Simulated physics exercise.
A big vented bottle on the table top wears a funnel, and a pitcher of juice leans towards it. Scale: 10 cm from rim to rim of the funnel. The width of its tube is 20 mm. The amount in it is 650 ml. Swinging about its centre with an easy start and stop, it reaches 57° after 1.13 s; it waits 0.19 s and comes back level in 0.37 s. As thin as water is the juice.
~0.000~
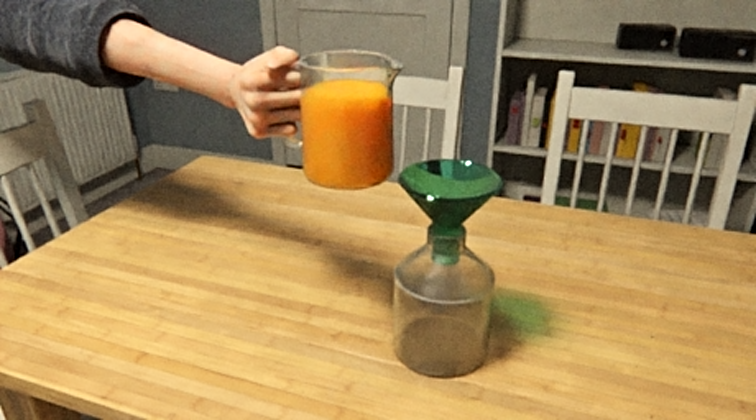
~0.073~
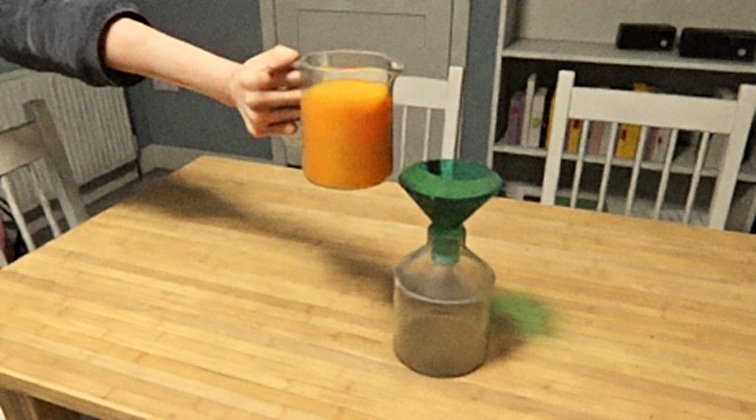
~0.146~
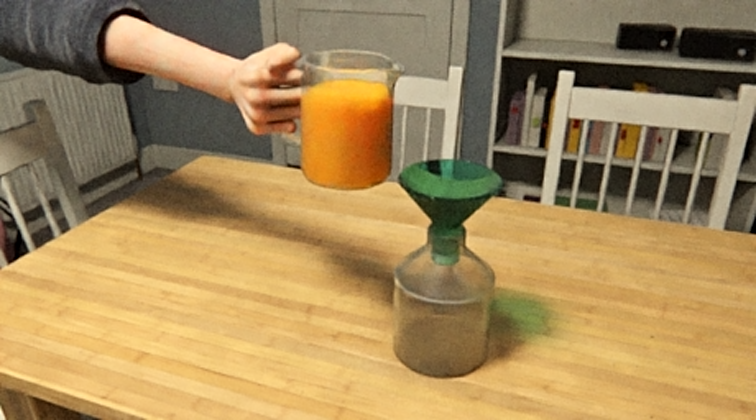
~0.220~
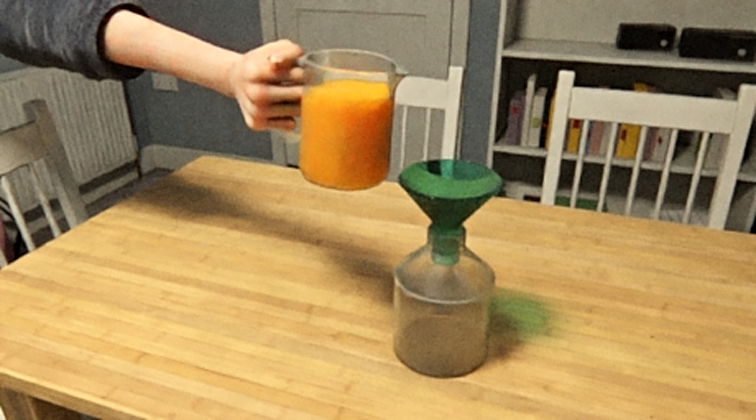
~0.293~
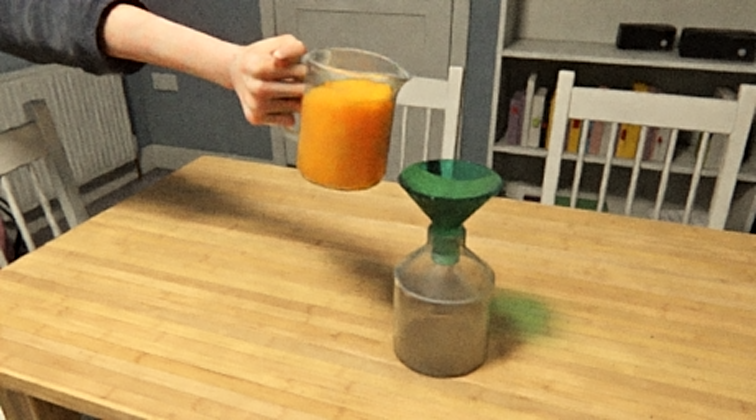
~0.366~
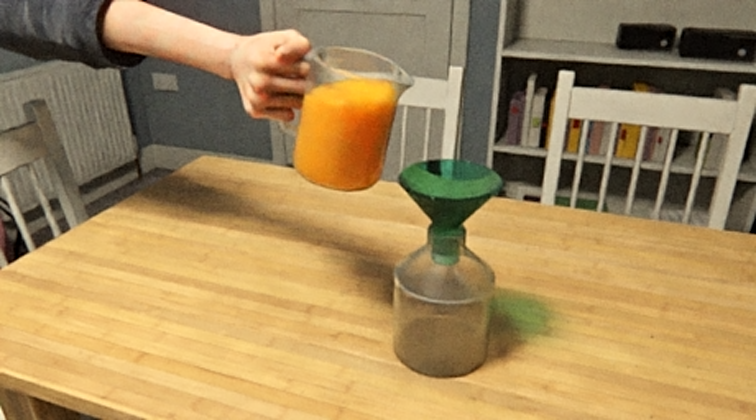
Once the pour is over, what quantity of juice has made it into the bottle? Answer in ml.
Roughly 170 ml has made it in.
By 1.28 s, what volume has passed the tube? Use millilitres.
The volume is close to 60 ml.
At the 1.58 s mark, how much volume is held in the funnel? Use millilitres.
55 ml, give or take.
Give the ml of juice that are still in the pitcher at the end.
I'd say some 480 ml remain at that point.
Then, 0.73 s in, the tilt is 41° and 0 ml has passed the tube, 0 ml is in the funnel, 640 ml in the pitcher and 0 ml has missed.
Then, 1.00 s in, the tilt is 55° and 15 ml has passed the tube, 20 ml is in the funnel, 580 ml in the pitcher and 0 ml has missed.
Then, 1.28 s in, the tilt is 57° and 55 ml has passed the tube, 65 ml is in the funnel, 505 ml in the pitcher and 0 ml has missed.
Then, 1.58 s in, the tilt is 12° and 110 ml has passed the tube, 55 ml is in the funnel, 475 ml in the pitcher and 5 ml has missed.
Finally, 170 ml has passed the tube, 0 ml is in the funnel, 475 ml in the pitcher and 5 ml has missed.
